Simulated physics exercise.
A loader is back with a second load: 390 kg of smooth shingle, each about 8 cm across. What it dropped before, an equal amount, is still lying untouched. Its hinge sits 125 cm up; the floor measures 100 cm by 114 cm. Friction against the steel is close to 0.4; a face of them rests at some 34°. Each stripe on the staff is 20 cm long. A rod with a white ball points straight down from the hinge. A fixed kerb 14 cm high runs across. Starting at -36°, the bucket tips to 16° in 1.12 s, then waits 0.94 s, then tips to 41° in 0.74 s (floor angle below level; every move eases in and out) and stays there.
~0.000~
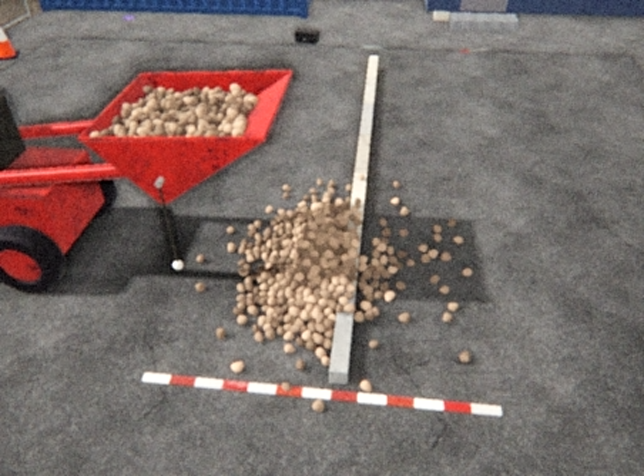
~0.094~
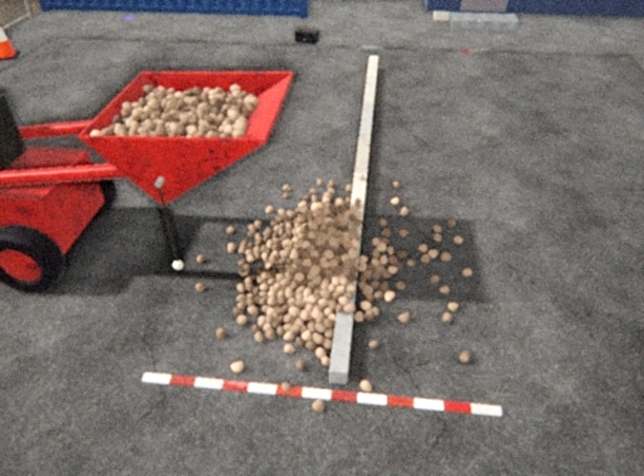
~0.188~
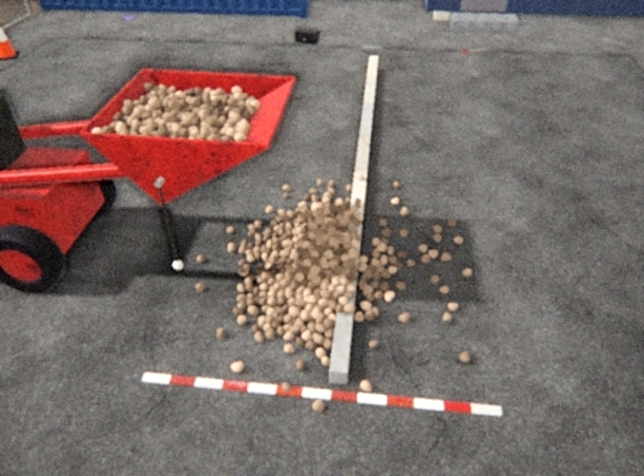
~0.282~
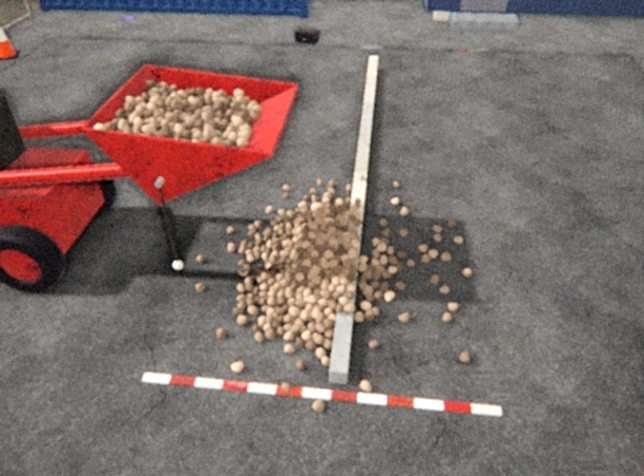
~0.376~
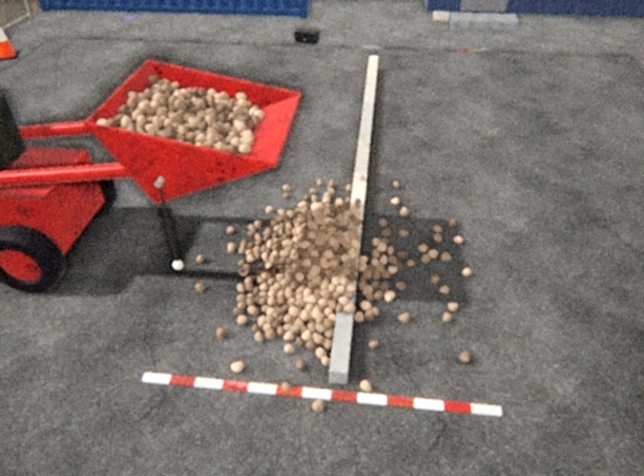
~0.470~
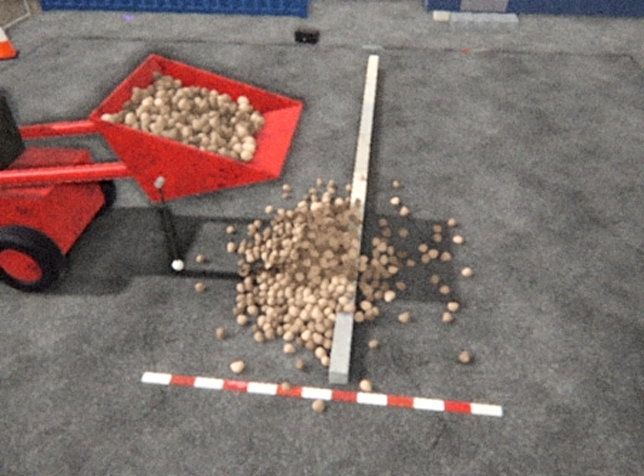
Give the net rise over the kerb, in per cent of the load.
About 26 per cent.
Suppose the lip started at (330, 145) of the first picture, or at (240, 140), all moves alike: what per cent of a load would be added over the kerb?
First some 80, then 10 per cent.
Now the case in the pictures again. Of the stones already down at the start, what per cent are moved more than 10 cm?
Roughly 15 per cent of them.
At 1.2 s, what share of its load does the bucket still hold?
About 100 per cent.
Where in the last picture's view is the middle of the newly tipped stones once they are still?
Their middle is at about (315, 255).
After 0.8 s the floor is at 8°; in per cent of one load, 100 in the bucket, 91 on this side of the kerb, 9 over the kerb; the foremost stones are at (454, 279).
After 1.2 s the floor is at 16°; in per cent of one load, 98 in the bucket, 93 on this side of the kerb, 9 over the kerb; the foremost stones are at (454, 279).
After 3.2 s the floor is at 41°; in per cent of one load, 0 in the bucket, 165 on this side of the kerb, 35 over the kerb; the foremost stones are at (459, 274).
After 5.8 s the floor is at 41°; in per cent of one load, 0 in the bucket, 164 on this side of the kerb, 36 over the kerb; the foremost stones are at (459, 274). Net gain over the kerb, 26.
